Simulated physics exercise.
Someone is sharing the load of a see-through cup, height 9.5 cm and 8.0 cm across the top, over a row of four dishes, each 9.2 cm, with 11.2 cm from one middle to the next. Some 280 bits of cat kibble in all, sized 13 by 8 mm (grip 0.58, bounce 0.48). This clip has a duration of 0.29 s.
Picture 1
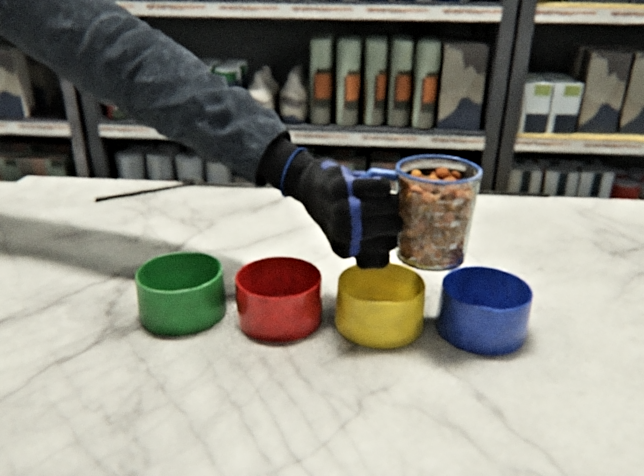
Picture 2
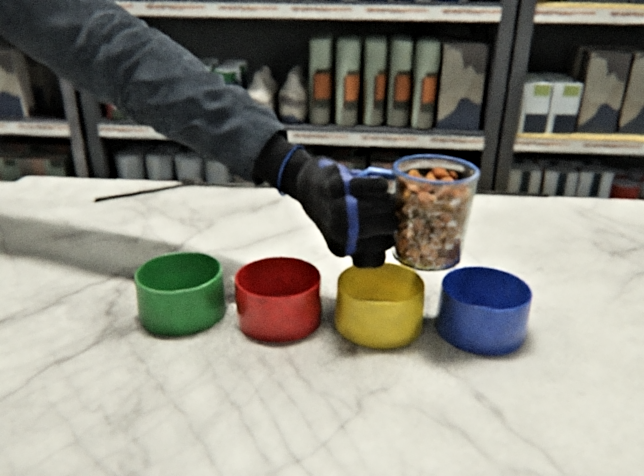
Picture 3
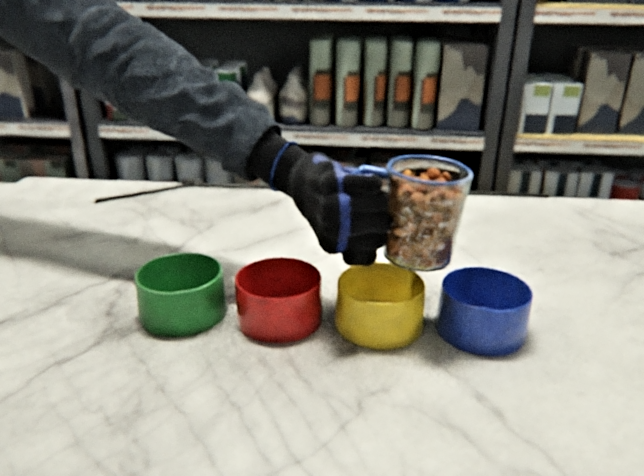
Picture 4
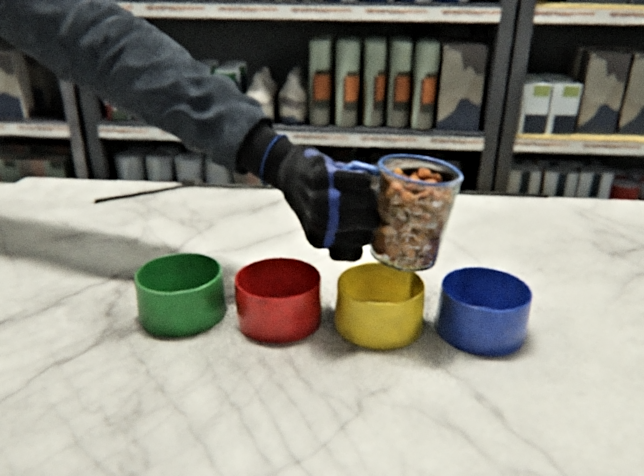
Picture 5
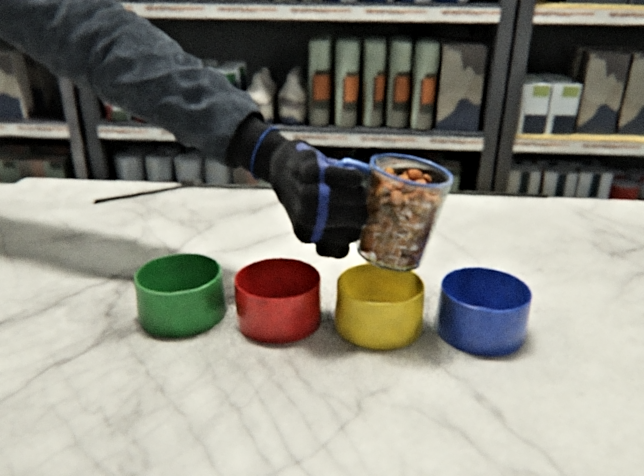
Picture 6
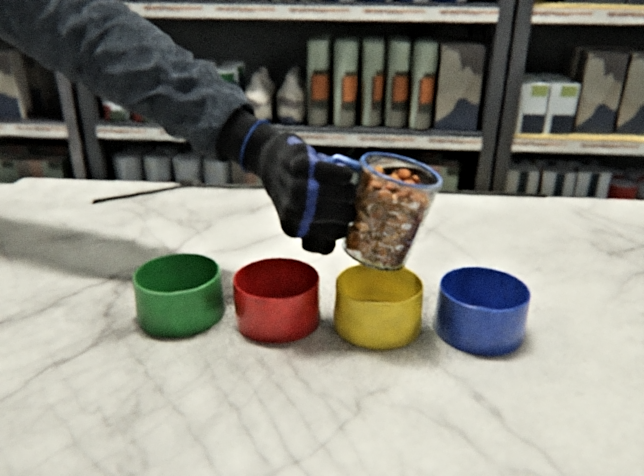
A gloved hand moves a clear cup of brown pieces left above colored dishes, tilting it slightly.
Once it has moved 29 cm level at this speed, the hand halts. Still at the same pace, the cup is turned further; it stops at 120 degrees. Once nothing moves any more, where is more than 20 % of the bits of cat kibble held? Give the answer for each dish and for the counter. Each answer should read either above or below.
Red dish - below, blue dish - below, green dish - above, yellow dish - below, counter - above.
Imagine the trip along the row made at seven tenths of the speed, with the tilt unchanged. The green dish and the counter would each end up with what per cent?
Shares: Green 40, counter 20.
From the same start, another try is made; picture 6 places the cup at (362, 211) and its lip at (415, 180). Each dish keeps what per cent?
Red 0; blue 0; green 60; yellow 0.
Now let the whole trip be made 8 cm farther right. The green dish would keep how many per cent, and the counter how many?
The green one would get 0 and the counter 0.
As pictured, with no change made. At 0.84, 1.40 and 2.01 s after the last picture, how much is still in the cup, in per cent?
Roughly 100, then 95, then 15.
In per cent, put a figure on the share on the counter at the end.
About 40 percent.
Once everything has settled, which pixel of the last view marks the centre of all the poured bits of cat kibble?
Close to pixel (207, 303).
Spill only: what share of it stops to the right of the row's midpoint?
Around 0 per cent of it.
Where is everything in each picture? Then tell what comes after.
Cup at (434, 213), tilt 0 degrees, lip at (480, 170), moved 0.0 cm; middle of the pieces at (431, 220); blue dish at (487, 287); yellow dish at (381, 282); red dish at (279, 276); green dish at (179, 271), in the first picture.
Cup at (431, 213), tilt 1 degrees, lip at (477, 171), moved 0.3 cm; middle of the pieces at (428, 220), in the second picture.
Cup at (423, 214), tilt 3 degrees, lip at (471, 173), moved 1.1 cm; middle of the pieces at (420, 220), in the third picture.
Cup at (411, 213), tilt 7 degrees, lip at (461, 176), moved 2.2 cm; middle of the pieces at (408, 220), in the fourth picture.
Cup at (400, 213), tilt 10 degrees, lip at (451, 178), moved 3.3 cm; middle of the pieces at (396, 219), in the fifth picture.
Cup at (388, 212), tilt 14 degrees, lip at (440, 180), moved 4.5 cm; middle of the pieces at (383, 218); blue dish at (485, 288); yellow dish at (379, 282); red dish at (277, 277); green dish at (177, 273), in the sixth picture.
Then, 0.84 s after the last picture, tilt 63 degrees; cup holds 100 %.
Then, 1.40 s after the last picture, tilt 96 degrees; cup holds 95 %, red 5 %.
Then, 2.01 s after the last picture, tilt 120 degrees; cup holds 15 %, red 5 %, green 45 %.
In the end, red 5 %, blue 0 %, green 55 %, yellow 0 %, counter 40 %.
